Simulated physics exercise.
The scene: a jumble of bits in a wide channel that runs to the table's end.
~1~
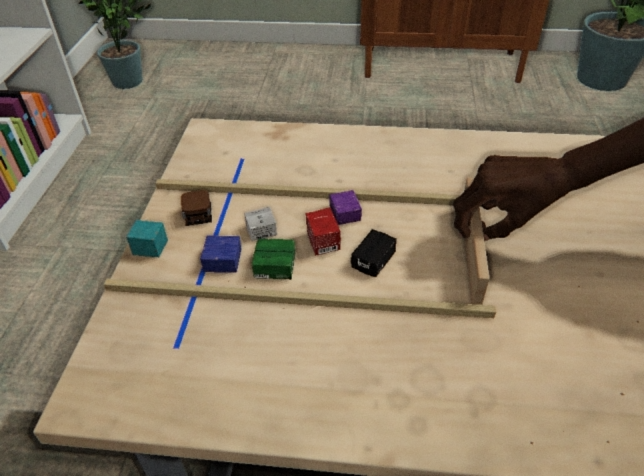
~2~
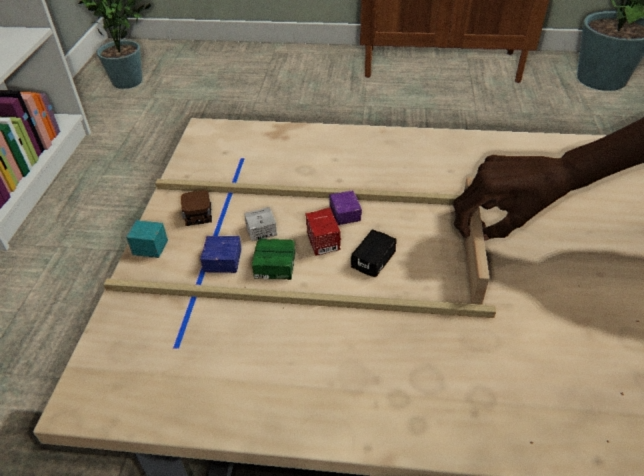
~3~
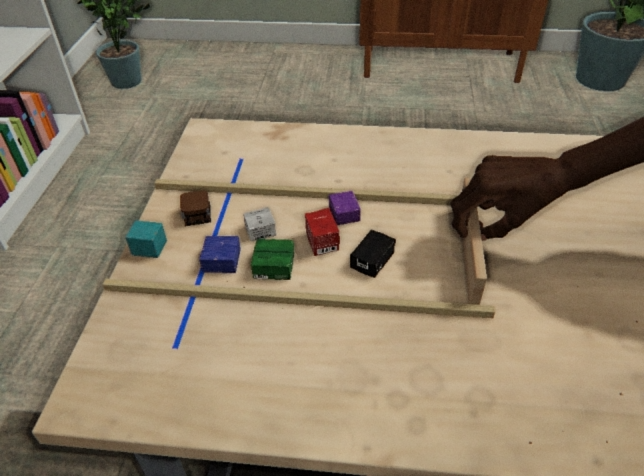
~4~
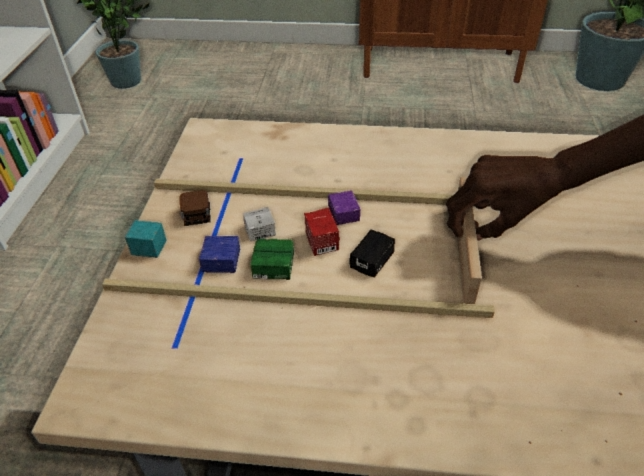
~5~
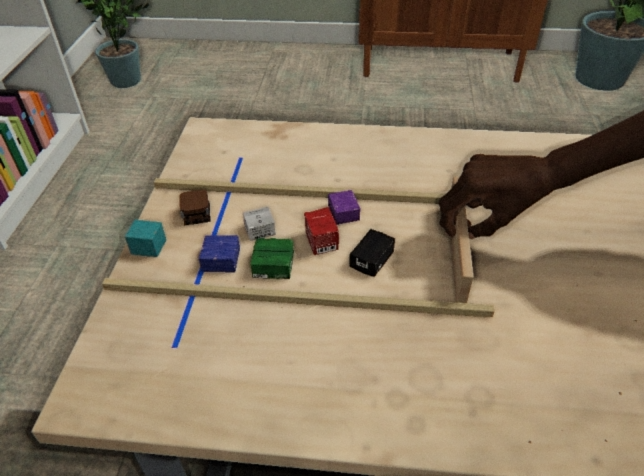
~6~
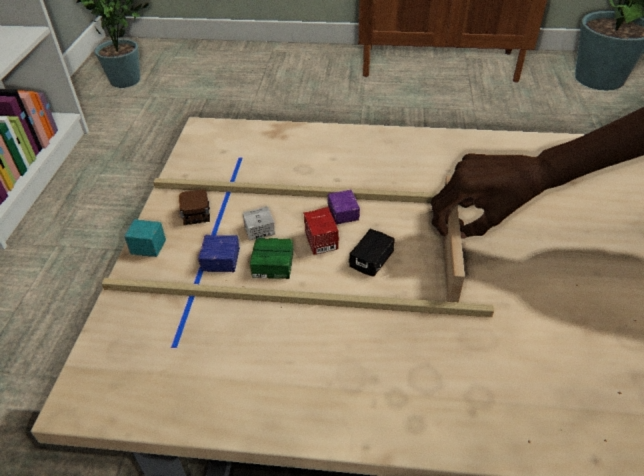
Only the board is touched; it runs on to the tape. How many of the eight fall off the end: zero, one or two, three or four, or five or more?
Here the number that fall off is one or two.
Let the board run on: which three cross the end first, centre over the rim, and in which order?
The order is the turquoise block, then the blue block, then the green box.
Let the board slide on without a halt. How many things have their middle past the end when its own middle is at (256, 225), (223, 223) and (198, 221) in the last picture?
Past the end: 0, 1 and 2.
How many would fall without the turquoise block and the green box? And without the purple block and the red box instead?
The counts: 0 and 1.
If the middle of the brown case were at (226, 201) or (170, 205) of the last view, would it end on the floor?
In turn it stays on; is kept.
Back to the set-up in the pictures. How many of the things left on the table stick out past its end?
1 of them.
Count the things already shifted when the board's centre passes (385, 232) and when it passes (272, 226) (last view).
At the one place 1, at the other 6.
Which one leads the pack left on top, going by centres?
That is the blue block.
Soon after, none off yet; turquoise block at rest near (146, 238); brown case at rest near (195, 207); blue block at rest near (220, 253).
After that, none off yet; turquoise block moving near (137, 238); brown case moving near (189, 208); blue block displaced well along near (164, 250).
In the end, the number that fall off is one or two; gone, turquoise block.
